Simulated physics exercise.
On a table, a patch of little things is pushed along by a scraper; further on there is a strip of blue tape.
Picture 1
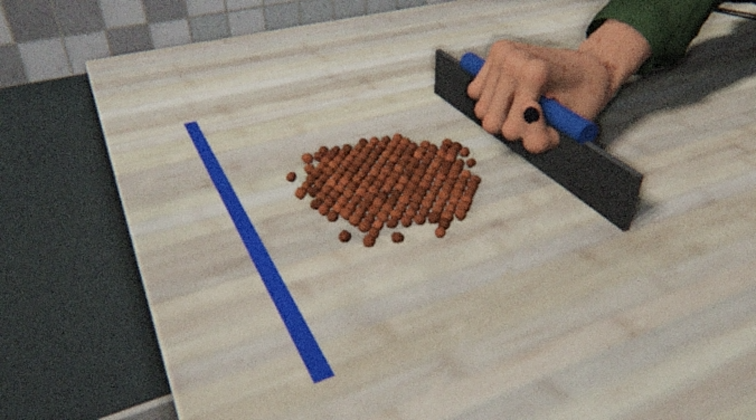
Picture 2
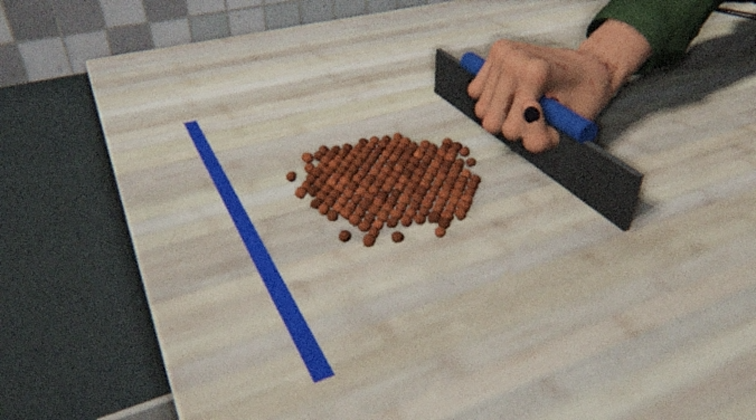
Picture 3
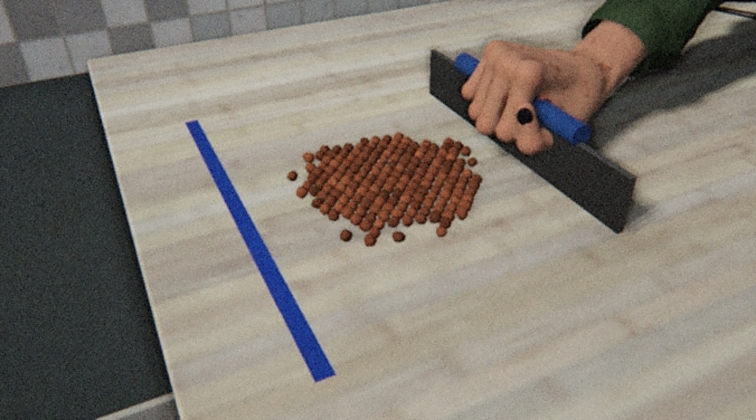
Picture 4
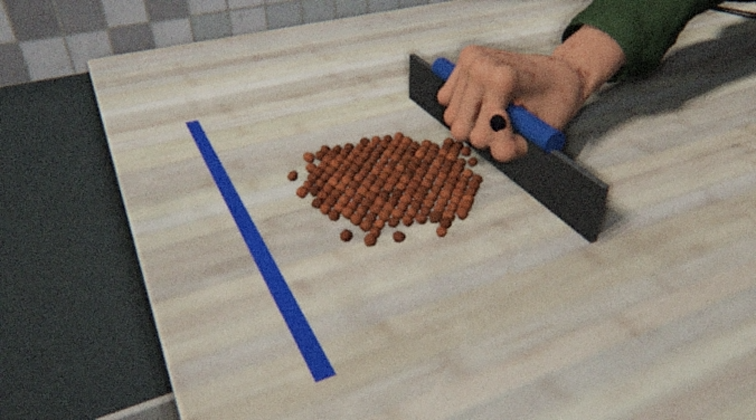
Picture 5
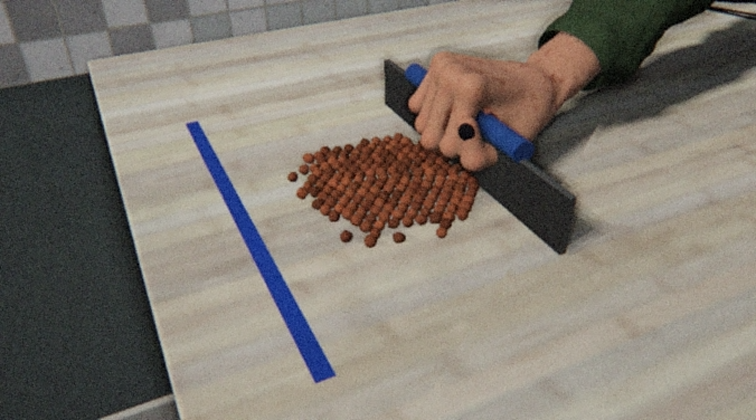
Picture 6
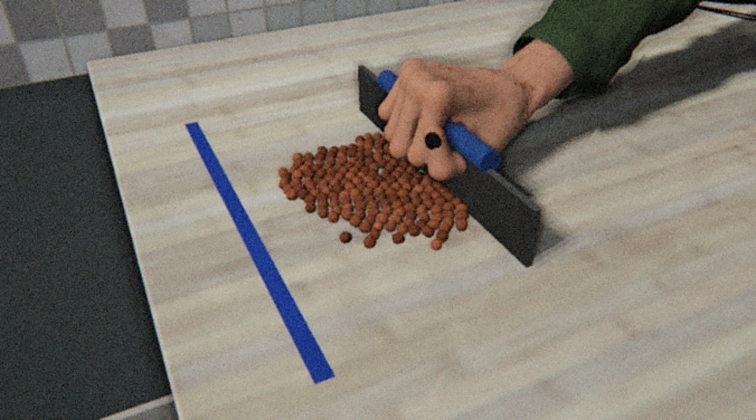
The footage shows a hand holding a dark scraper with a blue handle, at rest beside a heap of small reddish-brown pellets on a pale wooden surface, then sliding it left into the heap and pushing pellets toward a blue tape strip.
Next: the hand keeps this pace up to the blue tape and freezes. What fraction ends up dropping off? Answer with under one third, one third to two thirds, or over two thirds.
The share that drops off is under one third.
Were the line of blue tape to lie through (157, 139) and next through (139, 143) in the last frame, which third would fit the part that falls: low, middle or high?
Between a third and two thirds, then over two thirds.
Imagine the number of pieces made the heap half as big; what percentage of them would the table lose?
10 % or thereabouts.
Soon after the last picture, scraper still moving, near (329, 147); heap all on the table, its front near (214, 230).
A little later, scraper stopped at the blue tape; heap a small part over the edge.
At rest, scraper stopped at the blue tape; heap a small part over the edge.
